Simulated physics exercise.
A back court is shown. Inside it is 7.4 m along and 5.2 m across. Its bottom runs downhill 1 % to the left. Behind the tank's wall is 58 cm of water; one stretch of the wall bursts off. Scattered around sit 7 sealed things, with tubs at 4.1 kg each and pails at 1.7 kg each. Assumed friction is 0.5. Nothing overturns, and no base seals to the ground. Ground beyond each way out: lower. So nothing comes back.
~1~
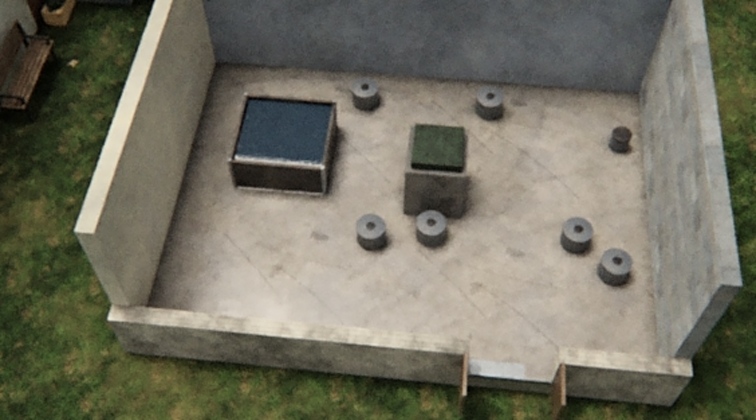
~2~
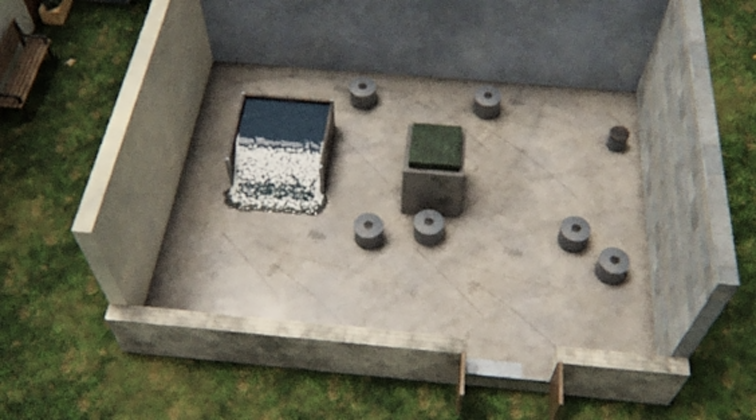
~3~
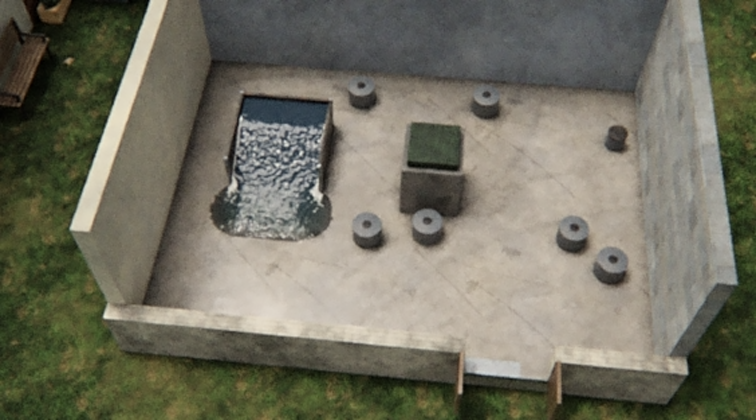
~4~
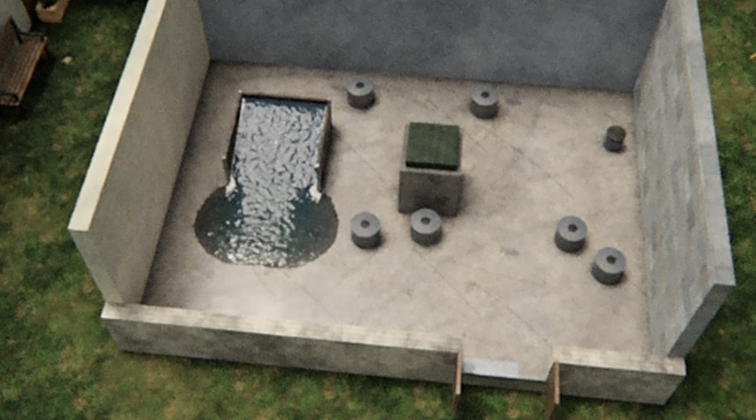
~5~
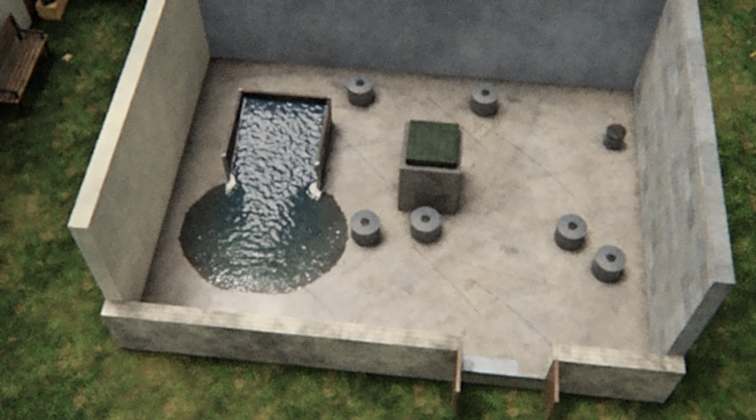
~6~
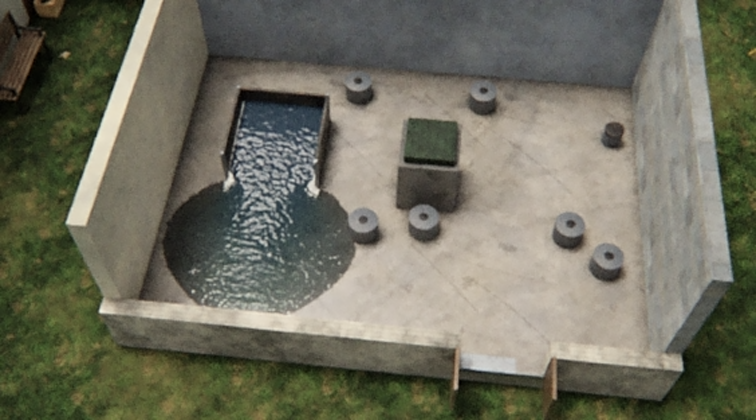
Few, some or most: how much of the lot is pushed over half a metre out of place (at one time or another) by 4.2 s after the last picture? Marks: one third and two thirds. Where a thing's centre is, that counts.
Share: Less than a third.
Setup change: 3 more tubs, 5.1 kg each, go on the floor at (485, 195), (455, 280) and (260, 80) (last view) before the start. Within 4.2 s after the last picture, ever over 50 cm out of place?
The first comes out within the limit, the second beyond the limit, the third within the limit.
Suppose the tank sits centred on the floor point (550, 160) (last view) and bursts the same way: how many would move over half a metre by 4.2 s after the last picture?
Count: 2.
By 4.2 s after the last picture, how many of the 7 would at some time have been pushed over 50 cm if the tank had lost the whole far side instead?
3.
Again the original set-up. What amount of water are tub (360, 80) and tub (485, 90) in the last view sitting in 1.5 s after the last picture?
Close to 0 and 0 centimetres.
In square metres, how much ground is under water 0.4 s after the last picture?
That flooded area is roughly 9.5 m2.
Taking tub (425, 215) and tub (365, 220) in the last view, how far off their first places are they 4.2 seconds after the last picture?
The first ends 10 centimetres from its start and the second 50 centimetres.
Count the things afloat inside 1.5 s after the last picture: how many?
By my count, 0.
Then, 0.4 s after the last picture 0 of 7 are over 50 cm from their spots; 0 afloat.
Then, 1.5 s after the last picture 0 of 7 are over 50 cm from their spots; 0 afloat.
Then, 2.8 s after the last picture 0 of 7 are over 50 cm from their spots; 0 afloat.
Then, 4.2 s after the last picture 0 of 7 are over 50 cm from their spots, and 0 have been at some point; 2 afloat.
